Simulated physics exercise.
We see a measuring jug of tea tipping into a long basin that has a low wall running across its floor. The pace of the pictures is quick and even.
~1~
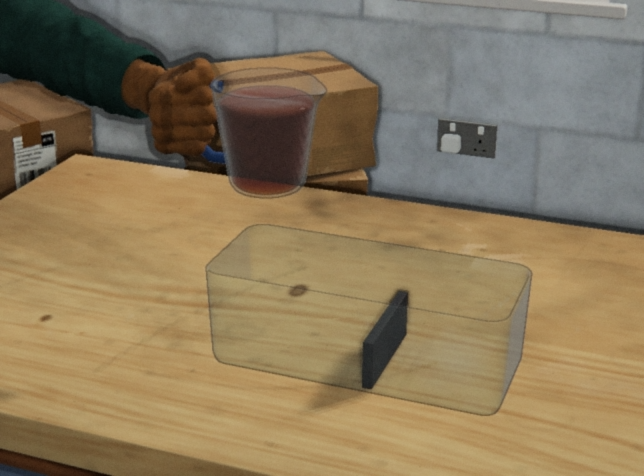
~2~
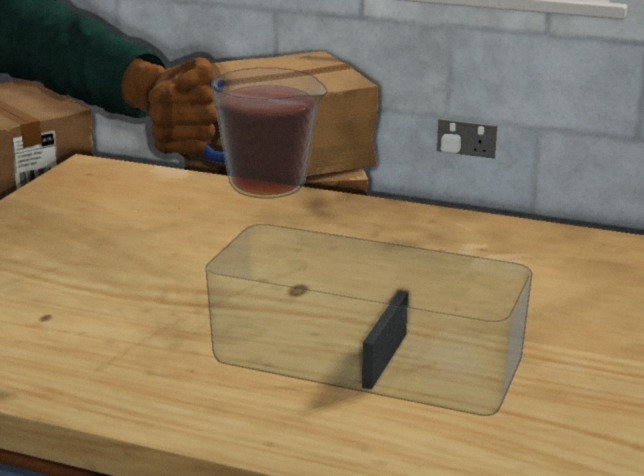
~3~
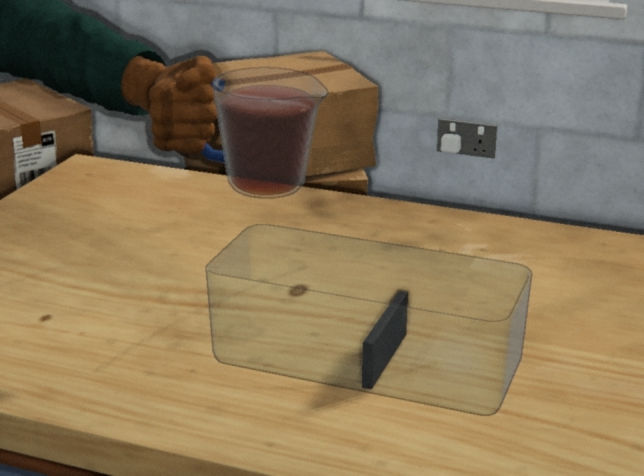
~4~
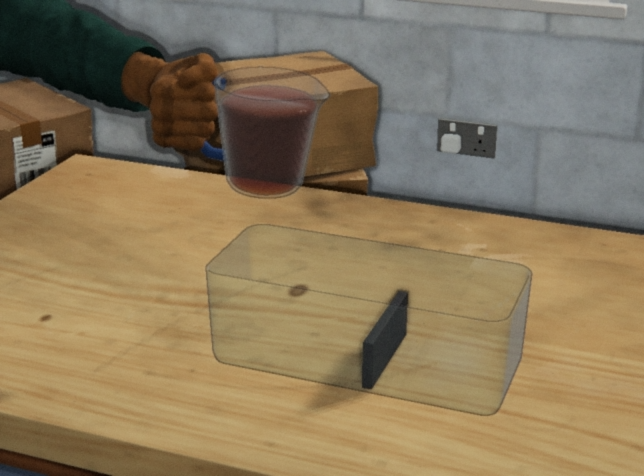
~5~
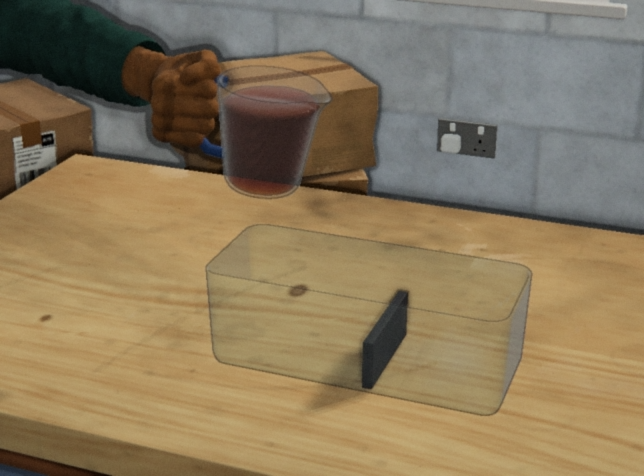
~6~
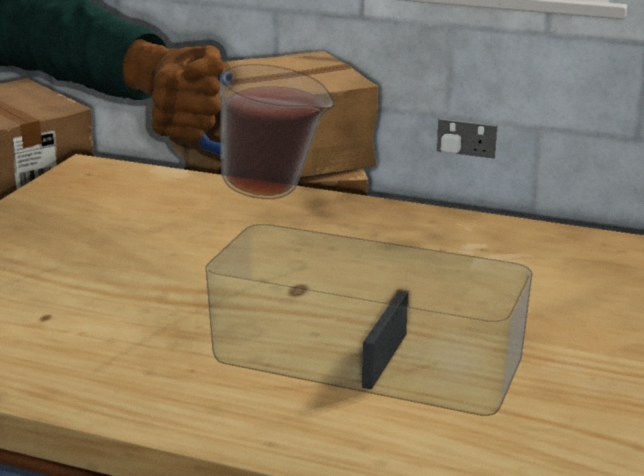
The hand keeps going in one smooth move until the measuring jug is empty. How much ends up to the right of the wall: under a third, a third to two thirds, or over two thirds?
Well, the amount right of the wall reaches a third without passing two thirds.
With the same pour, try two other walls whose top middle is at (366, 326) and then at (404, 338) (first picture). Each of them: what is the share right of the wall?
In order, some 75 and 25 in a hundred.
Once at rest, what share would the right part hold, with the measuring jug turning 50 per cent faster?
It comes to near 30 per cent.
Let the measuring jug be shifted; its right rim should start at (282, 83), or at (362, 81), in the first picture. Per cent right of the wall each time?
Estimate, in order: 0 and 85 per cent.
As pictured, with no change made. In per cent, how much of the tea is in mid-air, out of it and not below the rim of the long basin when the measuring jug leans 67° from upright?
Roughly 20 percent.
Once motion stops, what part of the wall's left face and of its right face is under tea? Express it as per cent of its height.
It settles around 20 on the left side and around 30 on the right side.
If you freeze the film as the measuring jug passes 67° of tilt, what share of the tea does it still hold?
Around 70 in a hundred has not poured out yet.
A moment on, the tilt is 67° and 71 per cent is still to pour, 2 is left of the wall and 8 right of it.
Next, the tilt is 107° and 10 per cent is still to pour, 33 is left of the wall and 46 right of it.
Then the tilt is 120° and 0 per cent is still to pour, 53 is left of the wall and 46 right of it.
Later the tilt is 120° and 0 per cent is still to pour, 53 is left of the wall and 46 right of it.
In the end 53 per cent lies left of the wall, 46 right of it and 1 outside.
